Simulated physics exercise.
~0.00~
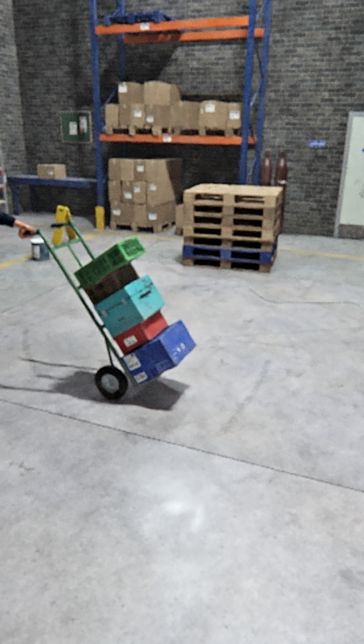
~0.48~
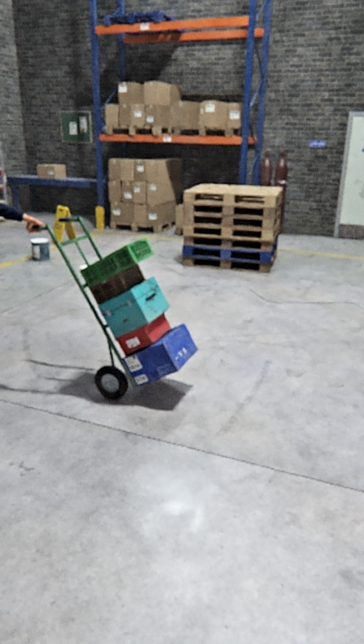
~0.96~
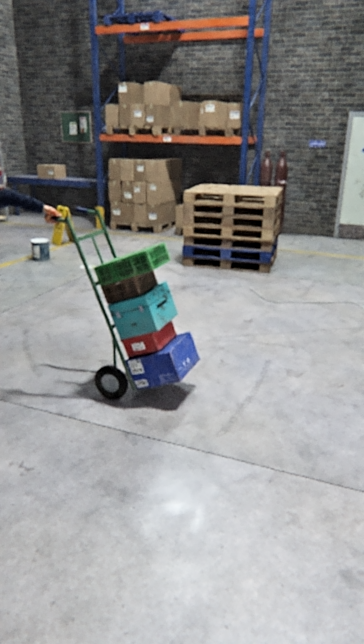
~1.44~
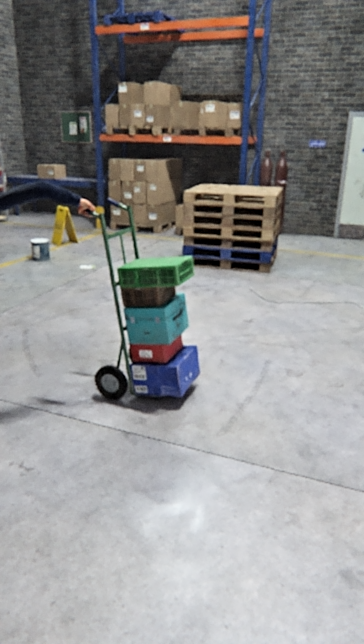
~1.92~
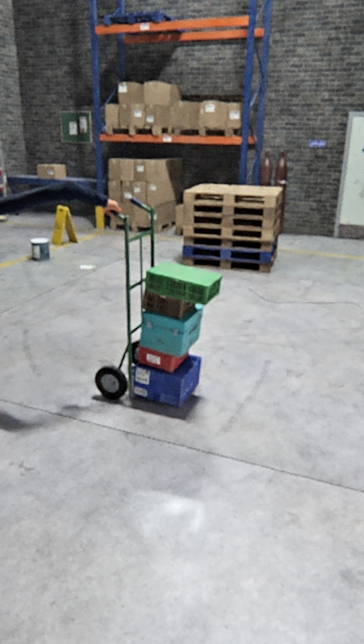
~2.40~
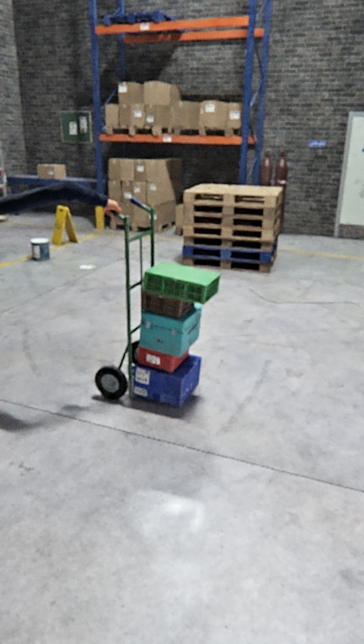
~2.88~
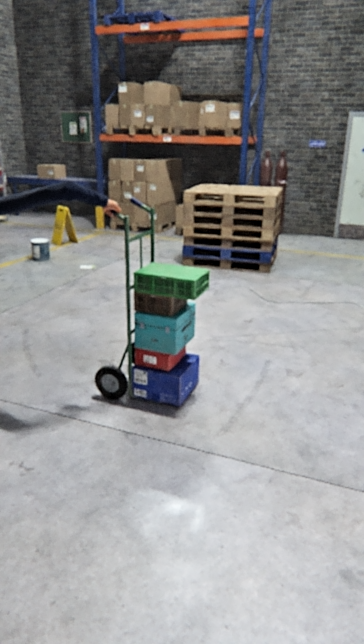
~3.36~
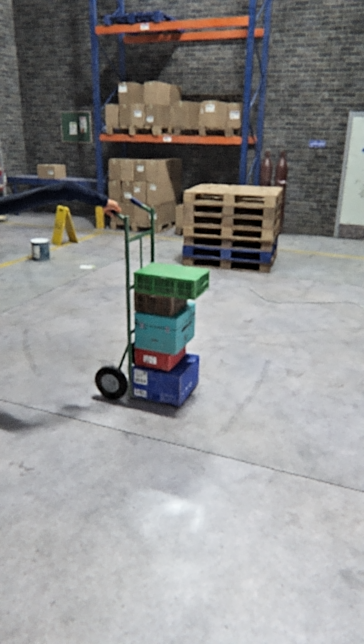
An arm reaching in from the left tilted a green hand truck upright in a warehouse, swinging its stack of colorful crates and boxes rightward; the green crate on top tipped forward, then settled back, and everything stayed stacked as the truck stood still.
